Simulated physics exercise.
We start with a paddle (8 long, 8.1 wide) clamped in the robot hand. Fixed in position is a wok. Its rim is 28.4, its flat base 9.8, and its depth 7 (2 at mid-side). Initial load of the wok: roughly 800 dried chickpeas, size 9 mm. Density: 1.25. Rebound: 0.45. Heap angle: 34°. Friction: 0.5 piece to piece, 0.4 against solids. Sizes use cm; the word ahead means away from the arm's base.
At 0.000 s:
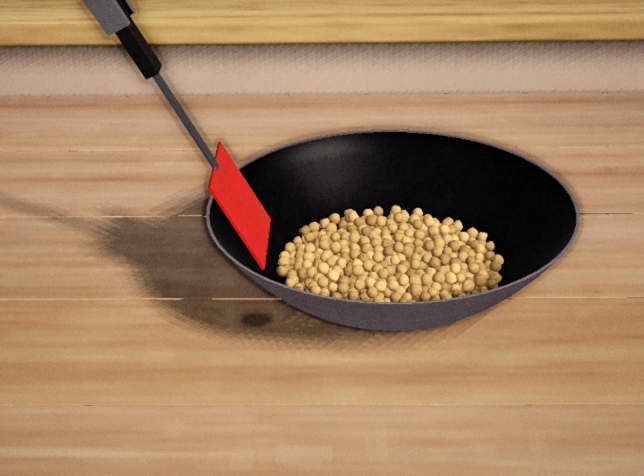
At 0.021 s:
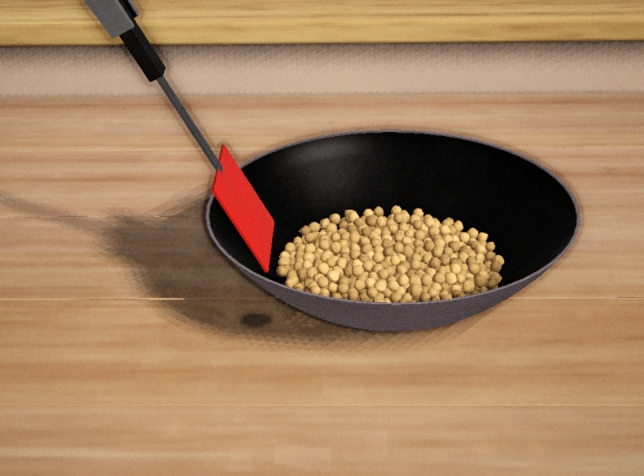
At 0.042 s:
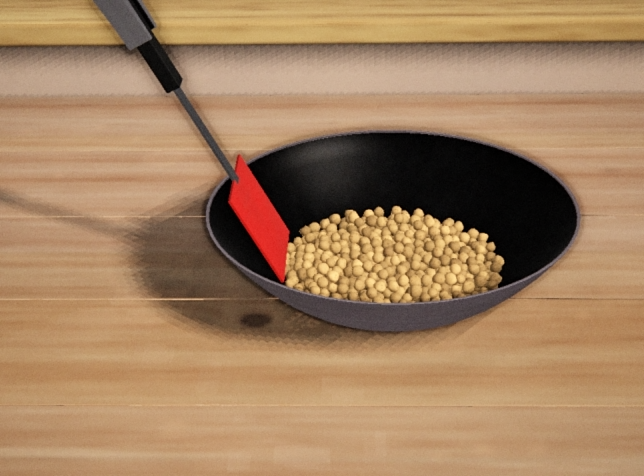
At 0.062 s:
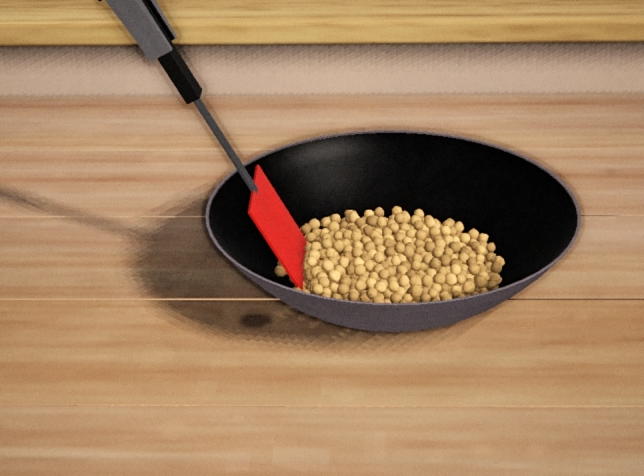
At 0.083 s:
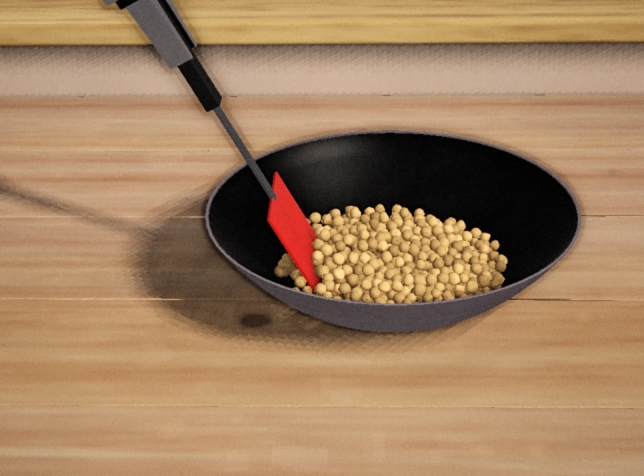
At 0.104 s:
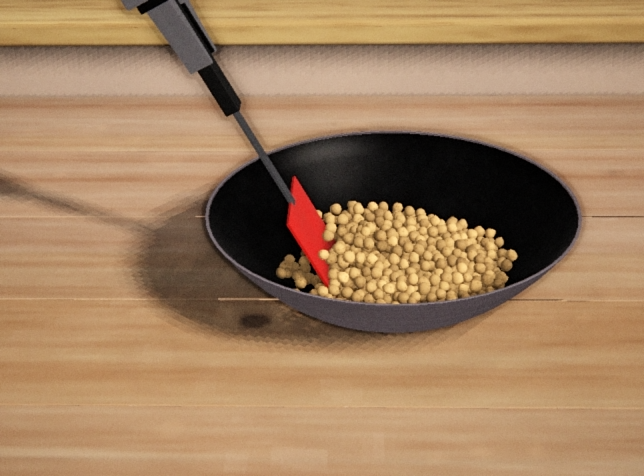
A robot arm reaches in from the upper left over a pale wooden surface, seen from above at an angle by a still camera. It holds a flat red paddle on a thin grey rod inside a black wok heaped with tan chickpeas. The paddle starts by the left wall, then slides rightward into the heap, nudging chickpeas right while a few slip behind it.
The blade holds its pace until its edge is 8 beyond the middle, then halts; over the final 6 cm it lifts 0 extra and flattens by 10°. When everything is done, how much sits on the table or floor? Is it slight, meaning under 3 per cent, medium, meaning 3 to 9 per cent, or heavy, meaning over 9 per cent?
It is medium, from 3 to 9 per cent.
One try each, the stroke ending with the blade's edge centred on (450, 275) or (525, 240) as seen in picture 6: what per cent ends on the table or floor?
Around 0 per cent for the first try and 25 per cent for the second.
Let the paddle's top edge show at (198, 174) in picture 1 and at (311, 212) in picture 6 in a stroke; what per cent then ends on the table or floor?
15 per cent.
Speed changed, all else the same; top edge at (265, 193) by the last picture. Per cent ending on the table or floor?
Some 0 percent.
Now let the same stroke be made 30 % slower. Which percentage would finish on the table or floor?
Approx. 0 per cent.
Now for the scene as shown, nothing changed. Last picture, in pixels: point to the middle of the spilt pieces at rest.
Around pixel (636, 288).
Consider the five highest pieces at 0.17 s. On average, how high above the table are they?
About 5 cm.
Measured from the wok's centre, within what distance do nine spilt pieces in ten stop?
Around 25 centimetres from the centre.
By 0.17 s, sloping 62°, highest piece 6 above the table; 799 in the wok.
By 0.23 s, sloping 58°, highest piece 6 above the table; 799 in the wok.
By 0.46 s, sloping 52°, highest piece 8 above the table; 756 in the wok, 35 on the table or floor, 8 on the blade or in flight.
By 1.51 s, sloping 52°, highest piece 7 above the table; 756 in the wok, 43 on the table or floor.
Final count, 756 in the wok, 43 on the table or floor. That is 5 % on the table or floor.
